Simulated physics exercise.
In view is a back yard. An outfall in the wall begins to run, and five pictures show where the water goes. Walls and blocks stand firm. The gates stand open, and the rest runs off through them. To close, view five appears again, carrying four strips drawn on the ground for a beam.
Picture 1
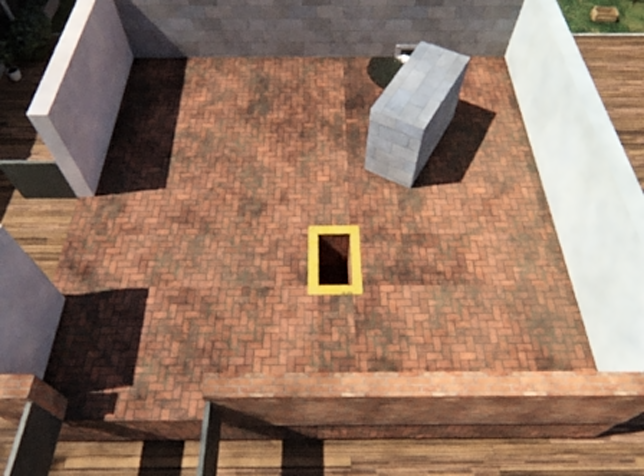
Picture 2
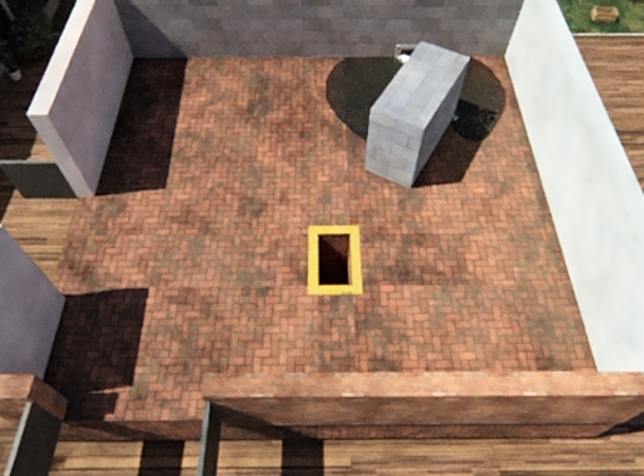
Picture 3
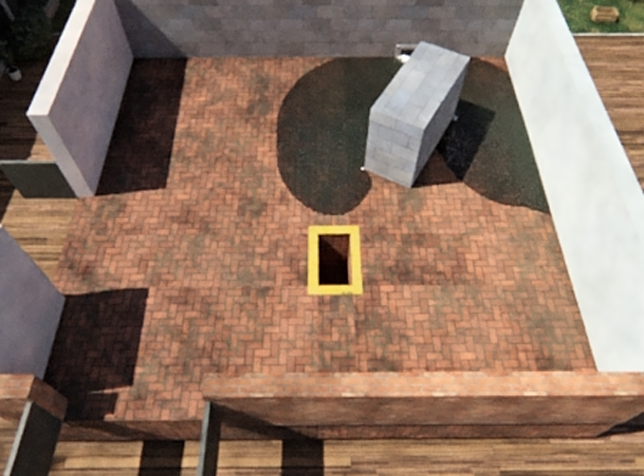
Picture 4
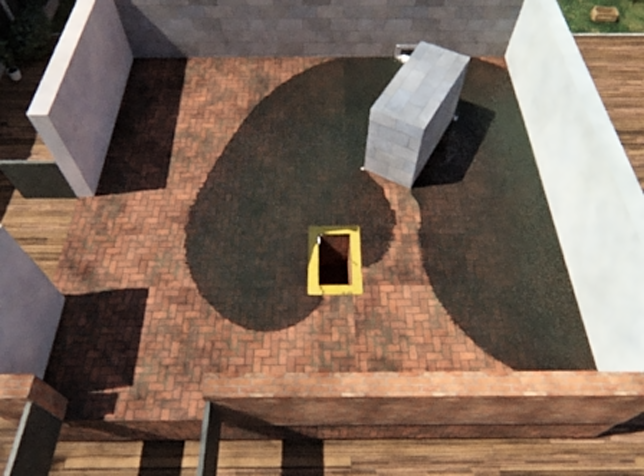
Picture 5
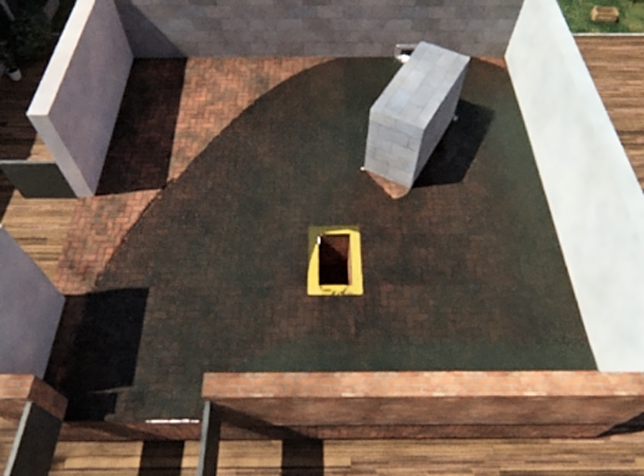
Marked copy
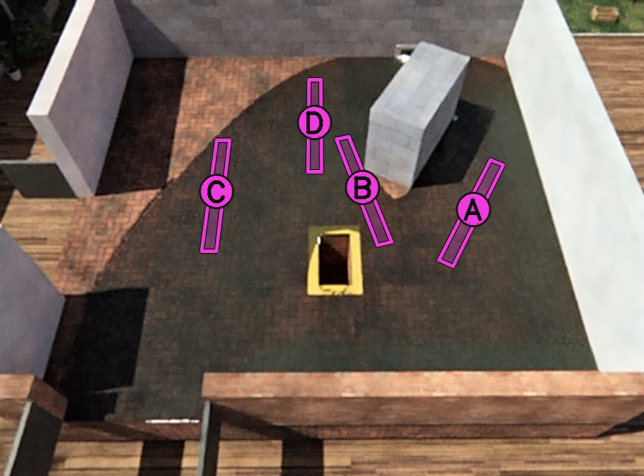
A brick-paved back yard is seen from high above by a still camera, with wooden decking outside its walls. A yellow-rimmed rectangular gully sits near the middle, a grey block stands at upper right, and openings break the left and near walls. Dark water spreads from behind the block, passes around both its sides, reaches the gully and covers most of the paving, leaving the upper left dry.
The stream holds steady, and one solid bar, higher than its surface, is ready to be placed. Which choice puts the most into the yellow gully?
Choose D.
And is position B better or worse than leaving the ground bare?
It is worse.
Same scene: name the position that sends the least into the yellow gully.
B.
On the marked copy, A from (445, 263) to (496, 162); B from (342, 137) to (384, 243); C from (209, 251) to (223, 140); D from (314, 171) to (314, 79).
With A, about 17 % of the stream runs into the yellow gully, about 83 % out by the gates.
With B, about 4 % of the stream runs into the yellow gully, about 96 % out by the gates.
With C, about 18 % of the stream runs into the yellow gully, about 81 % out by the gates.
With D, about 24 % of the stream runs into the yellow gully, about 75 % out by the gates.
